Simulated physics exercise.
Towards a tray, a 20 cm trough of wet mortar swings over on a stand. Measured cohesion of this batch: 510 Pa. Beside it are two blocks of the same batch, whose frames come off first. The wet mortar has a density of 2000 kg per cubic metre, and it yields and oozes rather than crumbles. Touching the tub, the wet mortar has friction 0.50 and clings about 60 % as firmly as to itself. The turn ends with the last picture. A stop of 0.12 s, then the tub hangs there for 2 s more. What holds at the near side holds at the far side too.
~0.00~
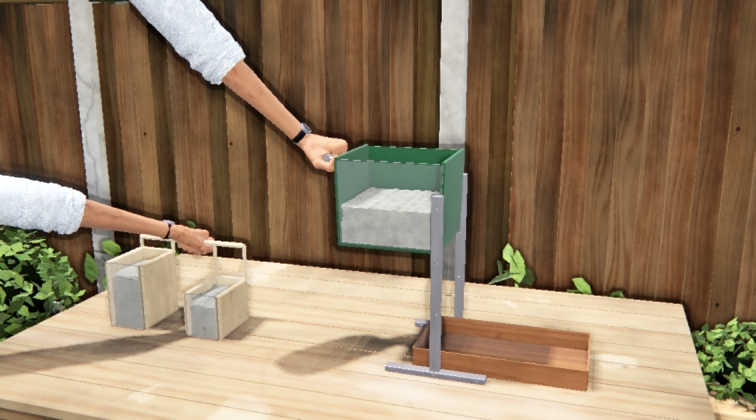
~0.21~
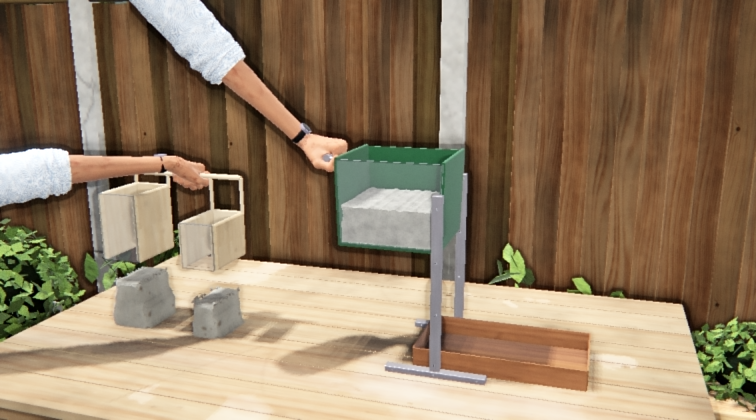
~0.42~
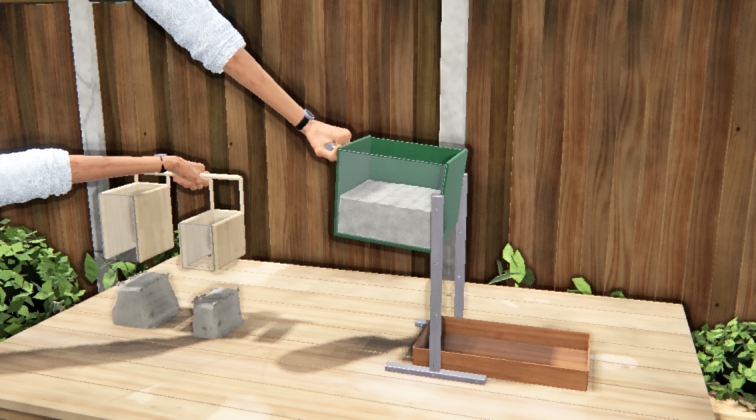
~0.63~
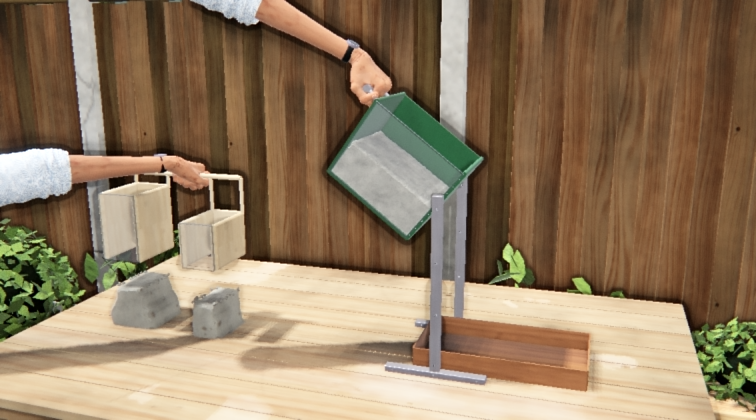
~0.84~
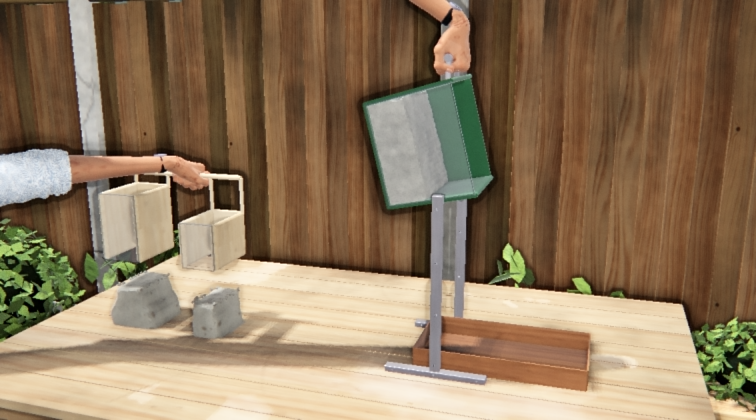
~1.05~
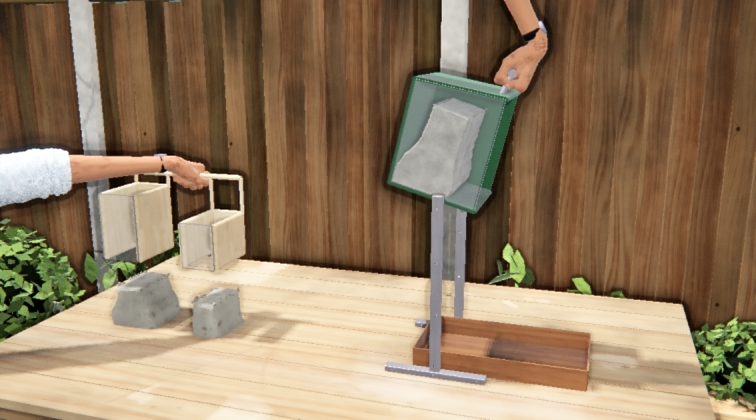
A hand lifted two wooden moulds off grey blocks, the larger sagging slightly, then another hand tilted a green tub rightward on its stand above a tray, and the grey mass inside shifted.
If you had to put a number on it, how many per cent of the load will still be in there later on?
My estimate is close to 50 per cent.
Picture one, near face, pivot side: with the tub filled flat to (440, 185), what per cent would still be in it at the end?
Around 30 per cent.
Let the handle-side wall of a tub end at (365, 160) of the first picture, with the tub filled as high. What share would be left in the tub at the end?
Near 60 per cent.
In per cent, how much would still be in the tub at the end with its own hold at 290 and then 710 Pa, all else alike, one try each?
Respectively 35 % and 55 %.
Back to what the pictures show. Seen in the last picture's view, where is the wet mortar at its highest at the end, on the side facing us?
Looking at the last picture, I'd put it at about (420, 165).
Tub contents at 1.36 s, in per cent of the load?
Near 50 in a hundred.
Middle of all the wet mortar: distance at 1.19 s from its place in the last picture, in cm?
The change is near 9 cm.
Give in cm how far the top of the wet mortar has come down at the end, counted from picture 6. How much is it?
About 13 cm.
After 1.19 s, the tub is at 104 degrees and holds 76 %.
After 1.36 s, the tub is at 104 degrees and holds 50 %.
After 1.53 s, the tub is at 104 degrees and holds 50 %.
After 1.70 s, the tub is at 104 degrees and holds 50 %.
After 3.05 s, at the end, the tub is at 104 degrees and holds 50 %.
